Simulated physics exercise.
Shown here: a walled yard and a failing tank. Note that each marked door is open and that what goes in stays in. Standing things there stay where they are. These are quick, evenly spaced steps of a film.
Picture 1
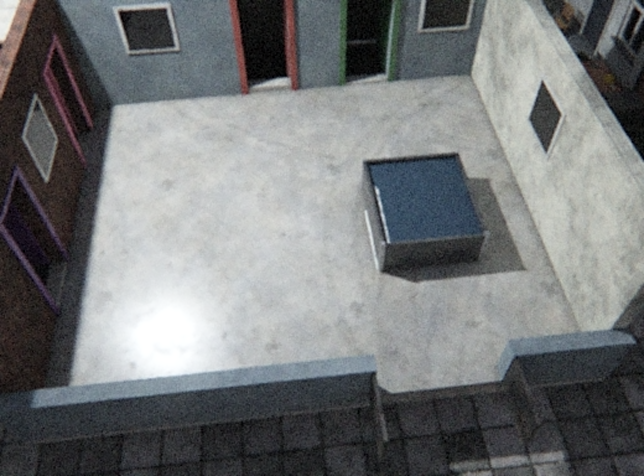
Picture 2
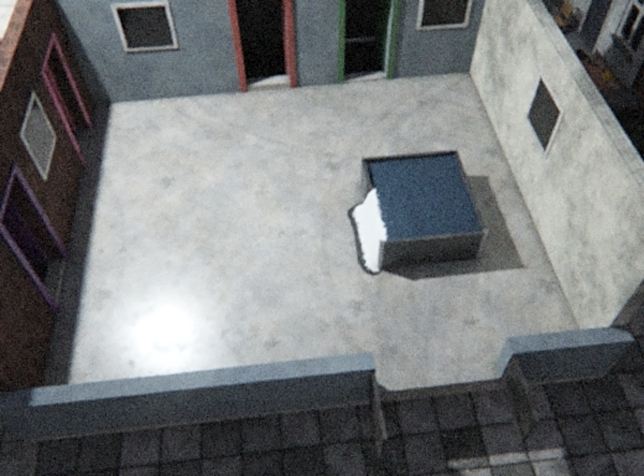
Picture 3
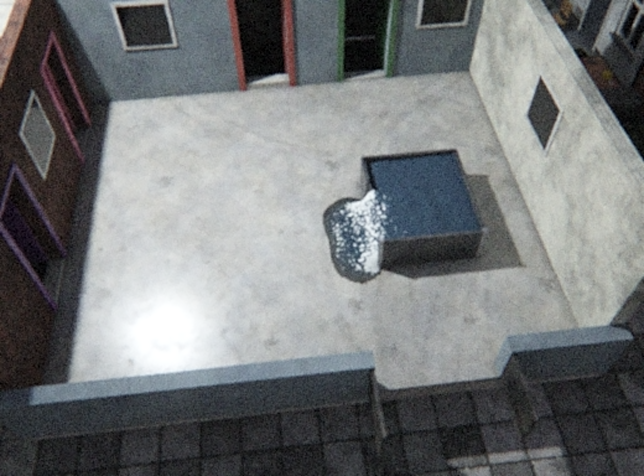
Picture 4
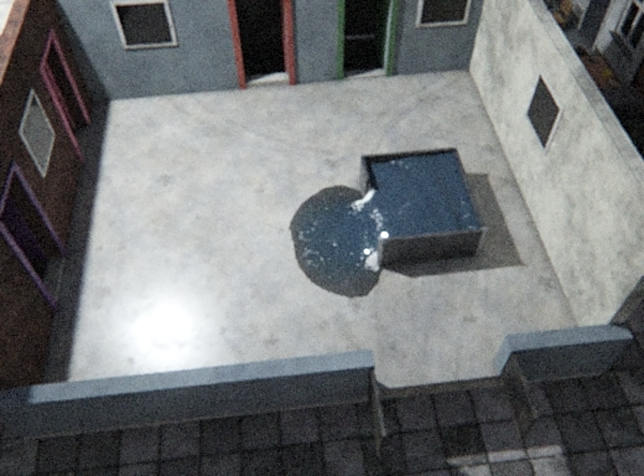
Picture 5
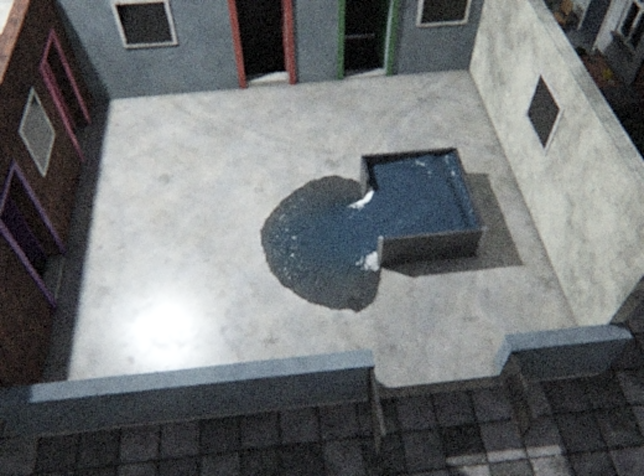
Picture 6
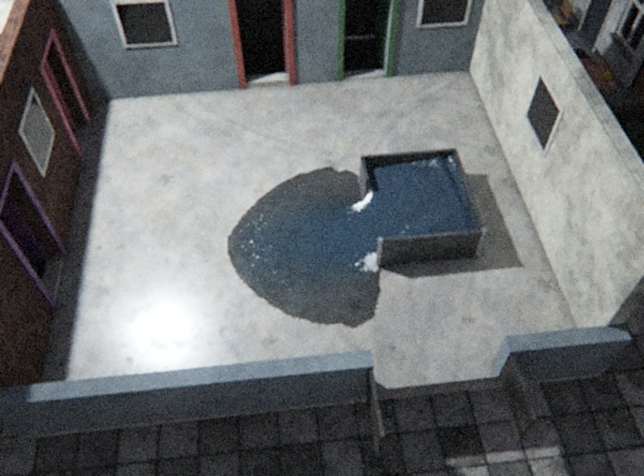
In a walled yard with a pale floor, an open tank of still blue water stands toward the right. Its left side gives way and white, foaming water bursts out onto the floor. The water spreads leftward in a widening dark, rounded pool, reaching around the middle of the yard.
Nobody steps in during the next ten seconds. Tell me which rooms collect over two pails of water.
In the end the pink door is overrun past two buckets, the red door is not overrun past two buckets, the purple door is overrun past two buckets, the green door is not overrun past two buckets.
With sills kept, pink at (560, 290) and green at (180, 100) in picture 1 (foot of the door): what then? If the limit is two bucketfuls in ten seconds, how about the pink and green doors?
One by one: Pink door lets less in, green door is under.
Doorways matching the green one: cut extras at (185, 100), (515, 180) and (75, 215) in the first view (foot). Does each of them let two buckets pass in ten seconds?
First stays short of it, second stays short of it, third crosses the line.
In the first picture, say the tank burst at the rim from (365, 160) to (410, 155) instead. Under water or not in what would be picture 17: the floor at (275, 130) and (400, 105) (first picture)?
In the order asked: Inundated, then inundated.
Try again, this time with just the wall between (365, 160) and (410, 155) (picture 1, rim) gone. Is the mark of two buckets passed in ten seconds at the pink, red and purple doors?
Pink: Crosses the line; red: Falls short; purple: Falls short.
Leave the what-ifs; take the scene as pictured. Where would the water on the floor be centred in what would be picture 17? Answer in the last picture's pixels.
Close to (292, 251).
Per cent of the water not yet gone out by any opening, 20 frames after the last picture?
Roughly 96 out of every hundred parts.
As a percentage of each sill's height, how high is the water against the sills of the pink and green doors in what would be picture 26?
Approx. 220 % then 0 %.
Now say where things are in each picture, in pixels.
The first picture shows still water in the open tank at (422, 199).
In the second picture, the front is at (372, 270), out from the gap at (375, 229).
In the third picture, water pours out at (374, 228) and has run to (354, 277).
In the fourth picture, water pours out at (374, 228) and has run to (295, 225).
In the fifth picture, water pours out at (374, 227) and has run to (267, 233).
In the sixth picture, water pours out at (373, 228) and has run to (234, 236).
A moment on, water covers 25 % of the floor; the pink door not reached, the red door not reached, the purple door not reached, the green door not reached.
Next, water covers 40 % of the floor; the pink door not reached, the red door not reached, the purple door under two buckets in, the green door not reached.
Then, water covers 45 % of the floor; the pink door wet at the sill, nothing in, the red door not reached, the purple door over two buckets in, the green door not reached.
Later, water covers 45 % of the floor; the pink door under two buckets in, the red door not reached, the purple door far over two buckets in, the green door not reached.
In the end, water covers 60 % of the floor; the pink door over two buckets in, the red door wet at the sill, nothing in, the purple door far over two buckets in, the green door not reached.
